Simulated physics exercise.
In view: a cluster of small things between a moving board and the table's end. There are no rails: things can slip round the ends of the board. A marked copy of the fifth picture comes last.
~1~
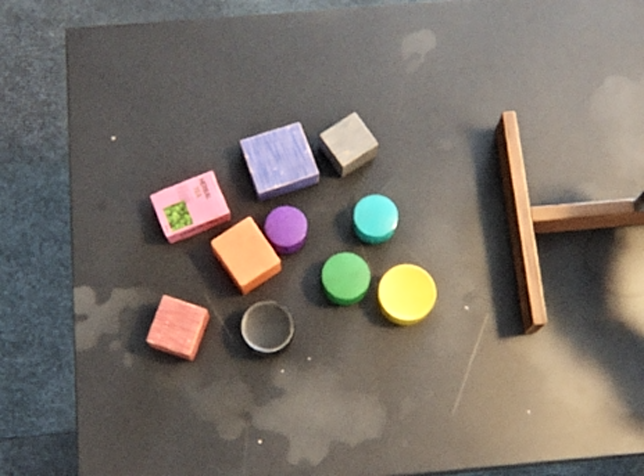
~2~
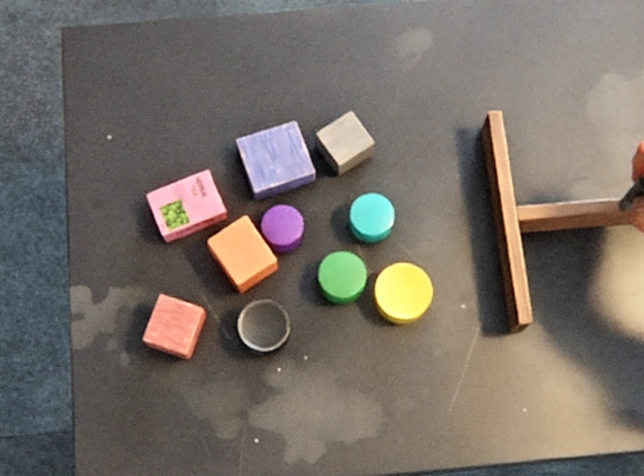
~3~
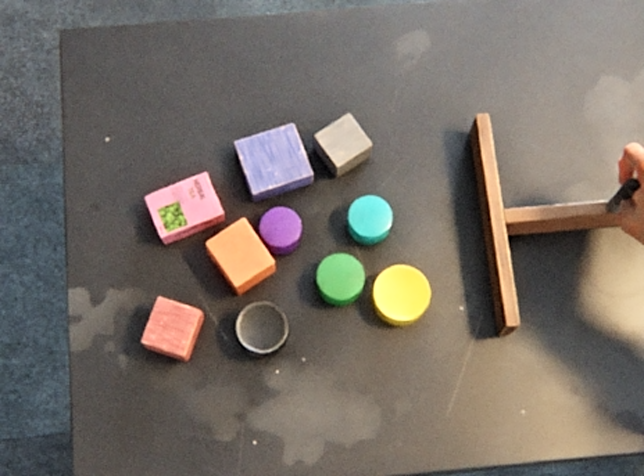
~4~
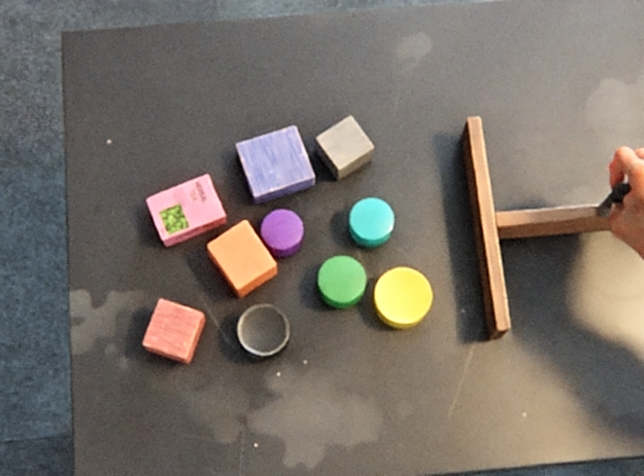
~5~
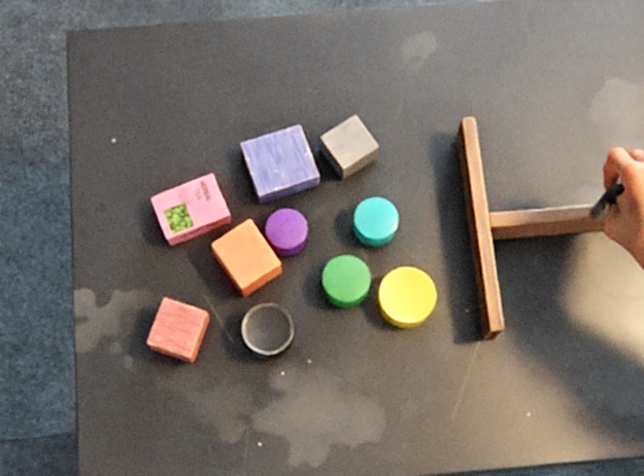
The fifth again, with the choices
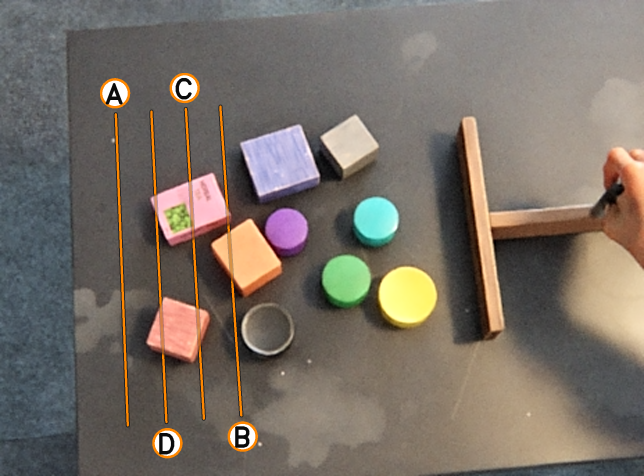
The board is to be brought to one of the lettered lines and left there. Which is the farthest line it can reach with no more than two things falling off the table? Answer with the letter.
No farther than D.
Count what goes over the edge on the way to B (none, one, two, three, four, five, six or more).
By then, none.
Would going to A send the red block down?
By then, yes.
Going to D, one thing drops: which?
It is the pink packet.
On the marked copy, A at (122, 263); B at (230, 255); C at (195, 257); D at (159, 260).
With D. Early on, board (366, 230); grey block (323, 144); yellow tub (337, 309).
Further on, board (250, 240); pink packet (128, 229); red block (166, 330).
At the end, board (159, 247); pink packet over the edge; red block (80, 342); one fallen.
As for the rest, A drops five; B is within the limit but short; C is within the limit but short.
